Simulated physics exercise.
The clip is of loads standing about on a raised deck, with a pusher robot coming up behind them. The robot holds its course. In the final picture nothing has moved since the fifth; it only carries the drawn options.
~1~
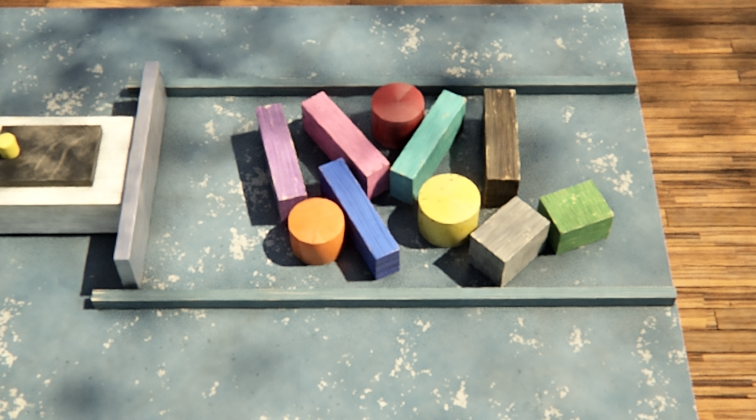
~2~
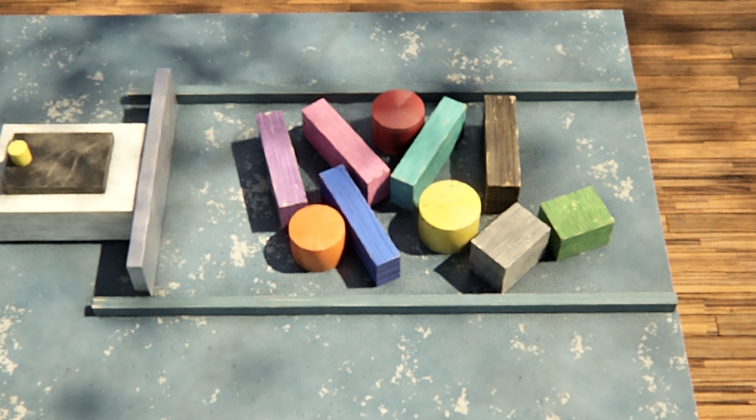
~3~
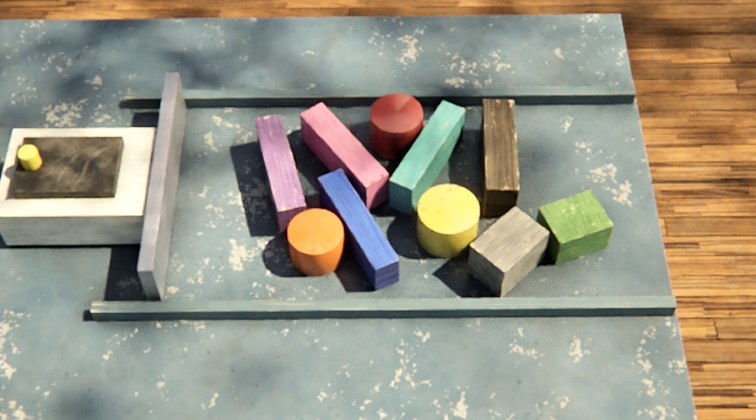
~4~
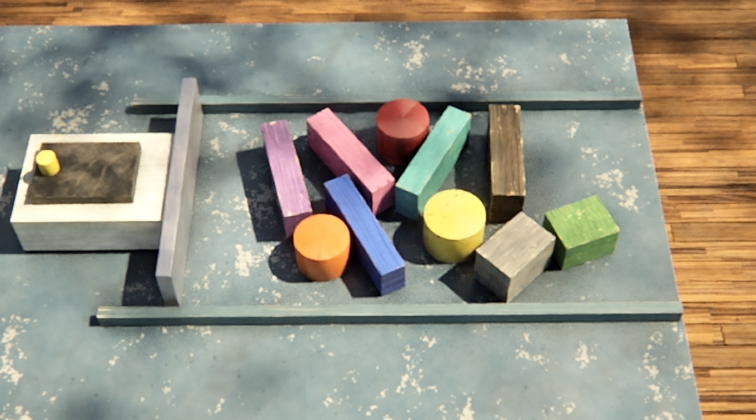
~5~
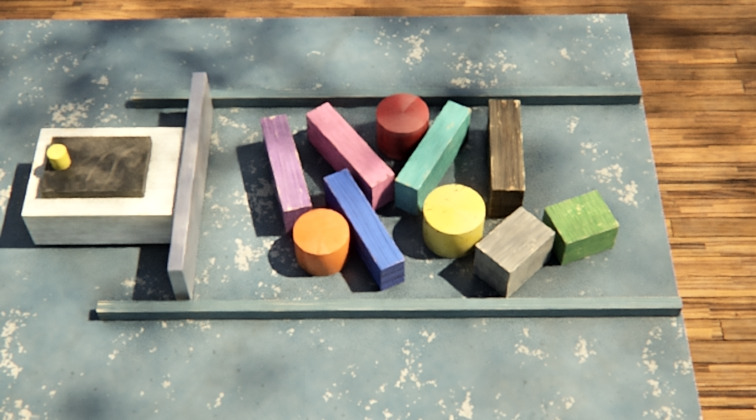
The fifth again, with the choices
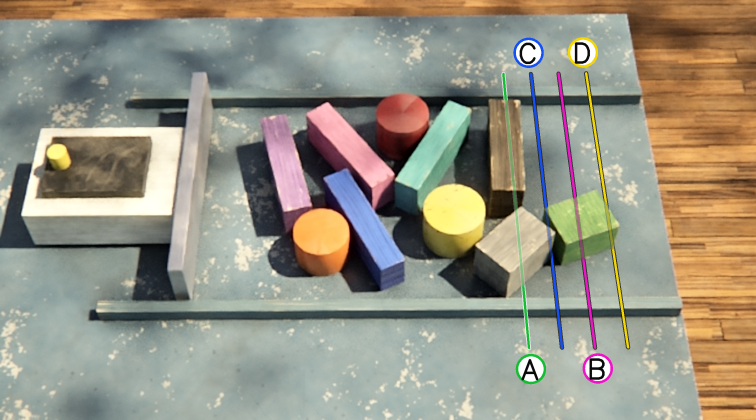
On a blotchy blue-grey deck edged by wooden floorboards, coloured blocks, bars and round canisters stand scattered between two low rails. From the left, a white robot with a dark top and small yellow knob pushes a tall grey panel steadily rightward, narrowing the gap to the loads, which stay in place.
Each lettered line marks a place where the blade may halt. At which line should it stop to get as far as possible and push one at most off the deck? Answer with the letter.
As far as mark A.
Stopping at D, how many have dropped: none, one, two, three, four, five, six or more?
Six or more.
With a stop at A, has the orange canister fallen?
No.
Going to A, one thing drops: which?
The green crate goes over.
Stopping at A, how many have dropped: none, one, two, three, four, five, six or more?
One.
On the marked copy, A at (515, 199); B at (575, 198); C at (545, 199); D at (605, 198).
With A. Early on, robot (223, 164); orange canister (341, 247); blue stick (376, 230).
Further on, robot (341, 163); green crate (604, 221); black bar (565, 155).
At the end, robot (430, 163); green crate over the edge; black bar (650, 152); one fallen.
As for the rest, B drops five; C drops three; D drops eight.
